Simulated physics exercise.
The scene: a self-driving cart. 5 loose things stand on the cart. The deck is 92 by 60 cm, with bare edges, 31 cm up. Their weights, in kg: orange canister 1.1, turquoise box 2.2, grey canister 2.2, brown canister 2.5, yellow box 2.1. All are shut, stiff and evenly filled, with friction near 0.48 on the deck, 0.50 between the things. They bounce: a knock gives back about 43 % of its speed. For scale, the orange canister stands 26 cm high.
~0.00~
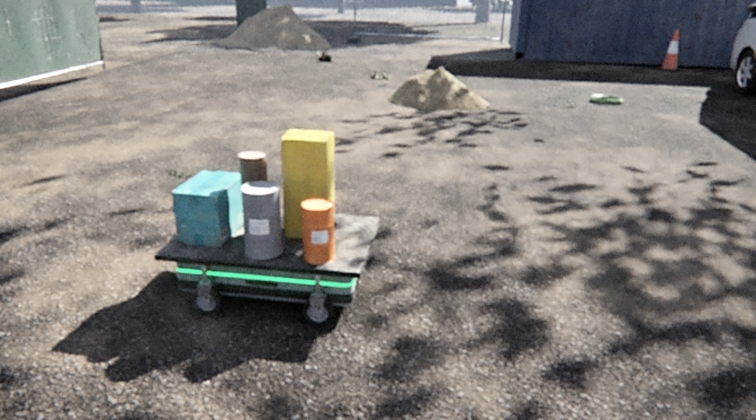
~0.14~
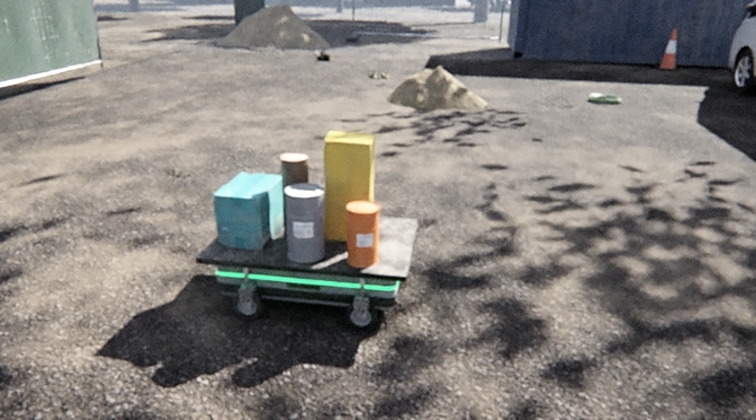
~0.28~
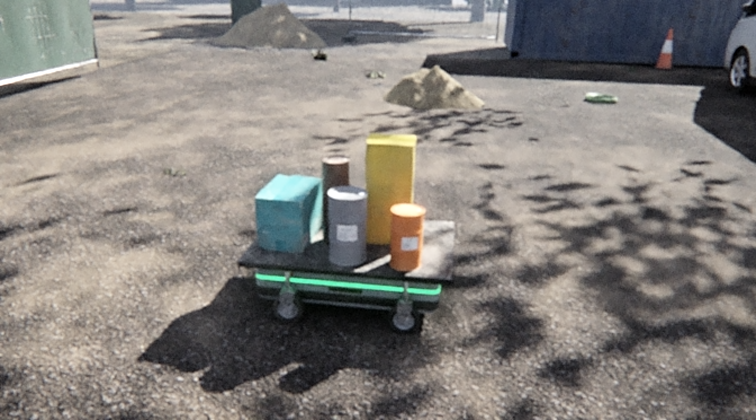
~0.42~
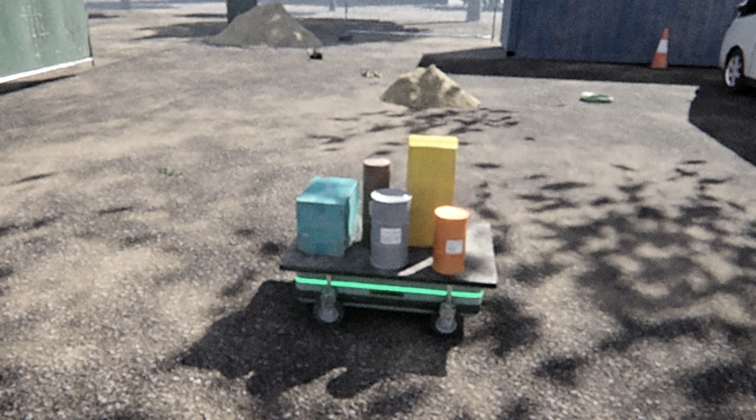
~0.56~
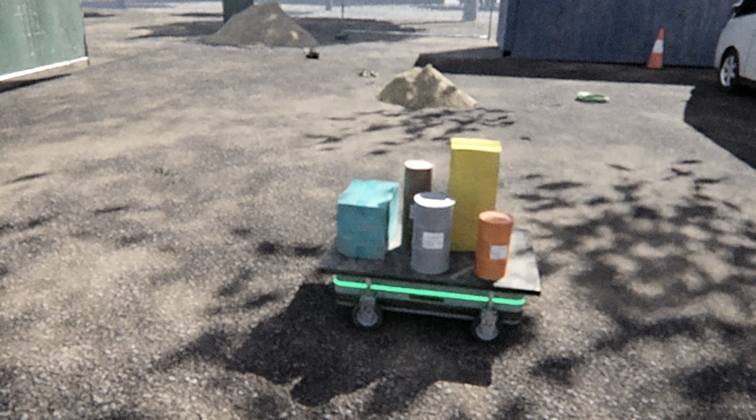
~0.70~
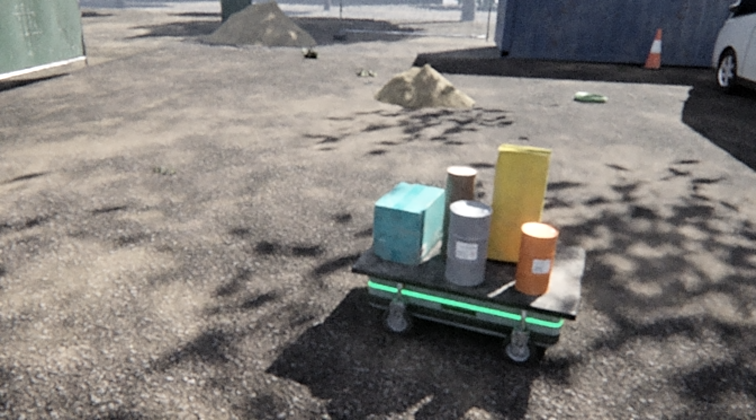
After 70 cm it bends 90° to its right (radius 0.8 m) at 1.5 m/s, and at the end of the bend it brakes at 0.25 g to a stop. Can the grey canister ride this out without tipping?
The grey canister stays upright.
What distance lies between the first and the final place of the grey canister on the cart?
Some 0 cm.
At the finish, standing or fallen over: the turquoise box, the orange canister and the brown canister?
The turquoise box is still upright; the orange canister stays upright; the brown canister topples.
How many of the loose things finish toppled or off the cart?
In all, 2.
By 1.20 s, 180 cm covered, turned 68°; yellow box now off the cart; brown canister tilted 33°; orange canister 9 cm from its spot.
By 1.60 s, 239 cm covered, turned 90°; brown canister on its side; orange canister 9 cm from its spot.
When it is over (2.6 s), off the cart and tipped over, brown canister and yellow box; the other 3 within 10 cm of the start.
